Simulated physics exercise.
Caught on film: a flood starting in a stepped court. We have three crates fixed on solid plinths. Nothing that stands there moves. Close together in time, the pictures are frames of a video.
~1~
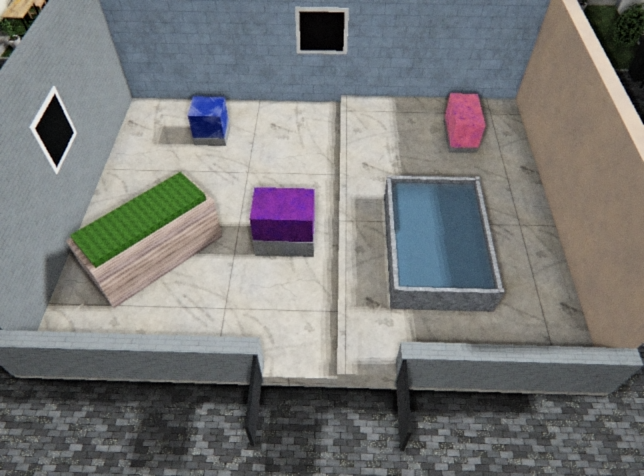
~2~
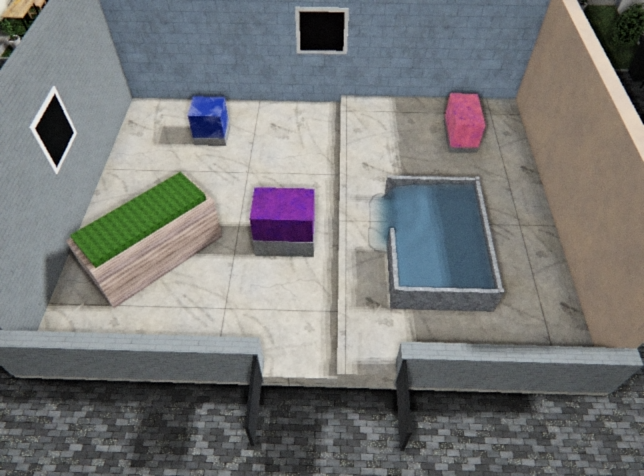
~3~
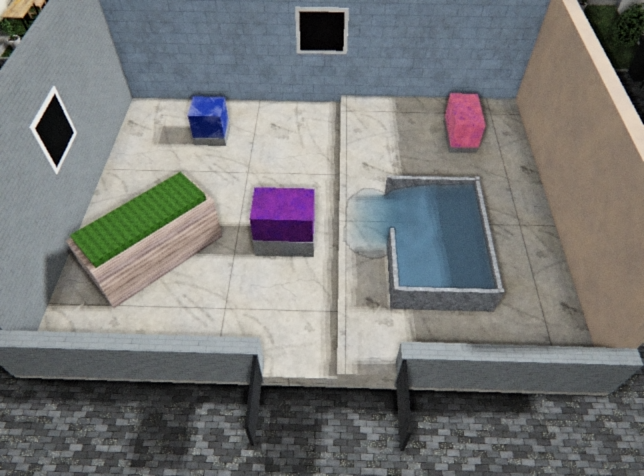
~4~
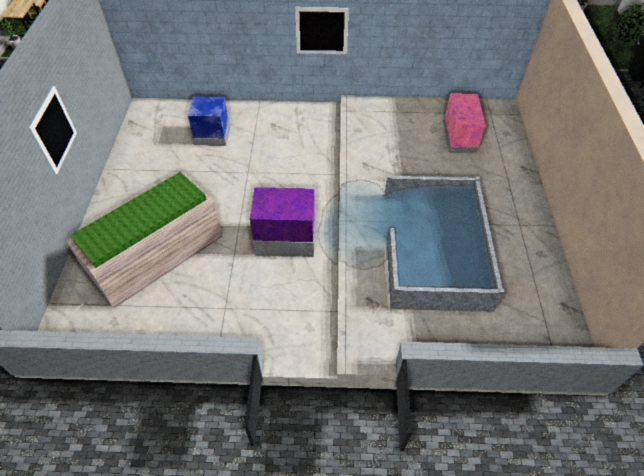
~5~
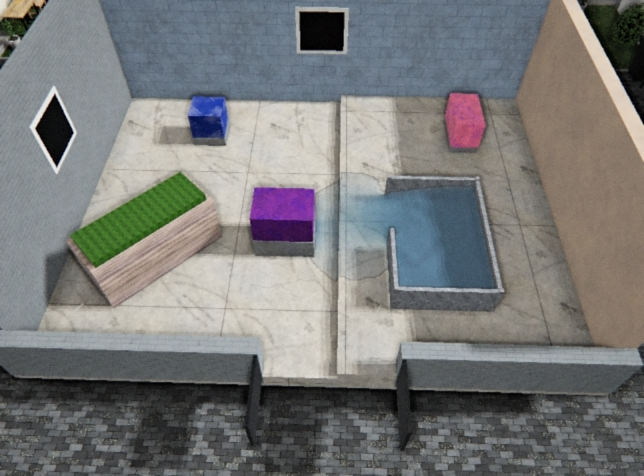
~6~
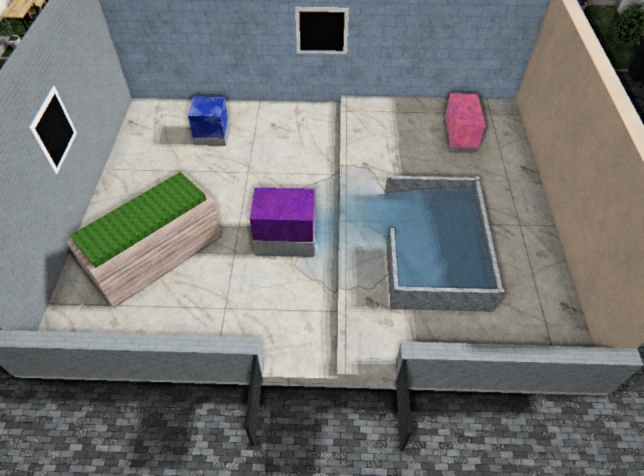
At the start, still blue water fills an open stone tank on the right side of a stepped court. Water then pours out through a gap in the tank's left wall and fans out across the pale floor, spreading left over the step toward the purple-topped block.
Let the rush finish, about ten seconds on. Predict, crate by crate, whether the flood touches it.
My prediction: The pink crate remains clear of the water all along; the blue crate remains clear of the water all along; the purple crate remains clear of the water all along.
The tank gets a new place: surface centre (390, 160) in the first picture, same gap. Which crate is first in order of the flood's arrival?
My pick is the blue-painted one.
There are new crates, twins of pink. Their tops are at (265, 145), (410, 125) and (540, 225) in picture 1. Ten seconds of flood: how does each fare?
Taking them in order, the first is flooded, the second is untouched and the third is untouched.
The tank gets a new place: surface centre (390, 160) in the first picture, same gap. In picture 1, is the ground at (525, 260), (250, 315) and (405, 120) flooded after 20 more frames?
Untouched, untouched, untouched.
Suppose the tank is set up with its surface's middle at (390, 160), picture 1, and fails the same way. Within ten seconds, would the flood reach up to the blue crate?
Result - blue crate gets flooded.
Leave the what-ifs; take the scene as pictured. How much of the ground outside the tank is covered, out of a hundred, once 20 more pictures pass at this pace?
I reckon 40 per cent or so.
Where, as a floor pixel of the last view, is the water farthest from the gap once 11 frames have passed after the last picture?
I'd say at around (141, 173).
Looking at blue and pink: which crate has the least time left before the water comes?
My answer: The blue one.
A moment on, water covers 15 % of the floor; the pink crate not reached, the blue crate not reached, the purple crate water round its plinth.
Next, water covers 30 % of the floor; the pink crate not reached, the blue crate water round its plinth, the purple crate water round its plinth.
Then, water covers 40 % of the floor; the pink crate not reached, the blue crate water round its plinth, the purple crate water round its plinth.
Later, water covers 55 % of the floor; the pink crate not reached, the blue crate water round its plinth, the purple crate water round its plinth.
In the end, water covers 55 % of the floor; the pink crate stayed above the water, the blue crate stayed above the water, the purple crate stayed above the water.
